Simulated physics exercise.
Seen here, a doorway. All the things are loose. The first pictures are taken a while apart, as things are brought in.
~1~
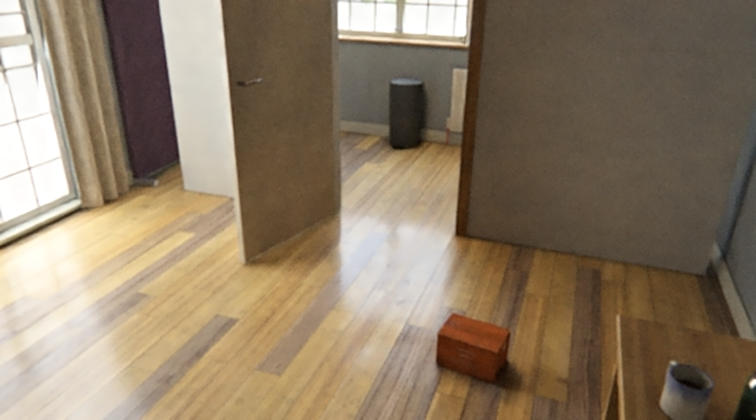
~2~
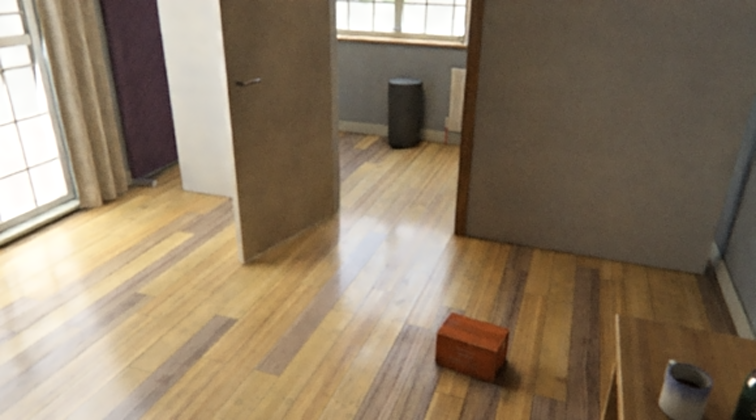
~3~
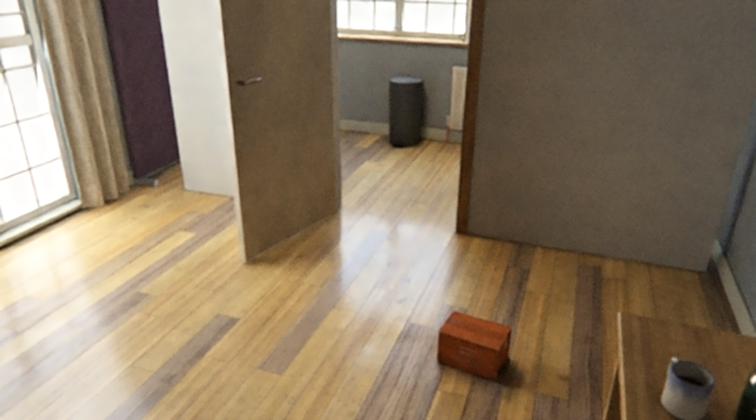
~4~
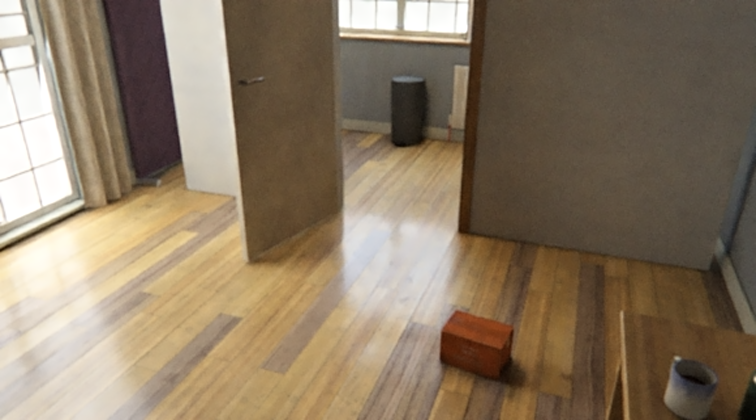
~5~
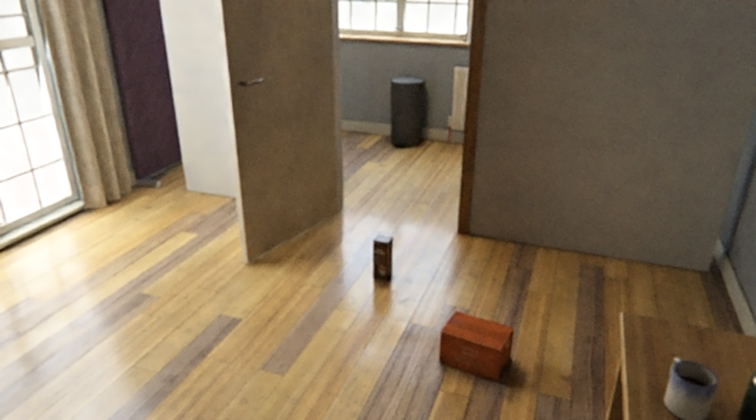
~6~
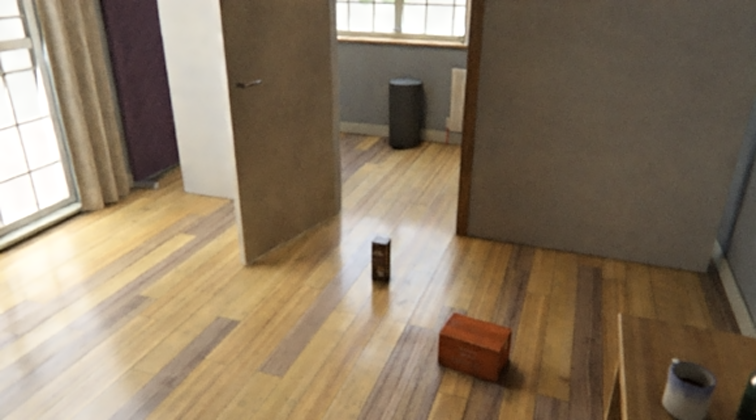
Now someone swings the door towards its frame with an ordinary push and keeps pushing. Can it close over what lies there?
Here the door shuts.
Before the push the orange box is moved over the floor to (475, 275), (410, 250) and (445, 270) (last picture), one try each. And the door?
First try: It closes; second try: It is blocked; third try: It shuts.
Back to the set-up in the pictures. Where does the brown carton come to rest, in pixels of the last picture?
At about (402, 256).
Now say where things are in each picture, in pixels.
Door wide open and still; orange box (472, 347), in the first picture.
Door wide open and still; orange box (472, 347), in the second picture.
Door wide open and still; orange box (474, 345), in the third picture.
Door wide open and still; orange box (476, 344), in the fourth picture.
Door wide open and still; orange box (476, 345), in the fifth picture.
Door wide open and still; brown carton (381, 259); orange box (474, 347), in the sixth picture.
Then, 0.90 s on from there, door 58° open.
Then, 1.30 s on from there, door 28° open; brown carton turned 9° from how it was put near (406, 255).
In the end, door 0° open; both unmoved. At the end, from the last picture's camera, brown carton near (402, 256).
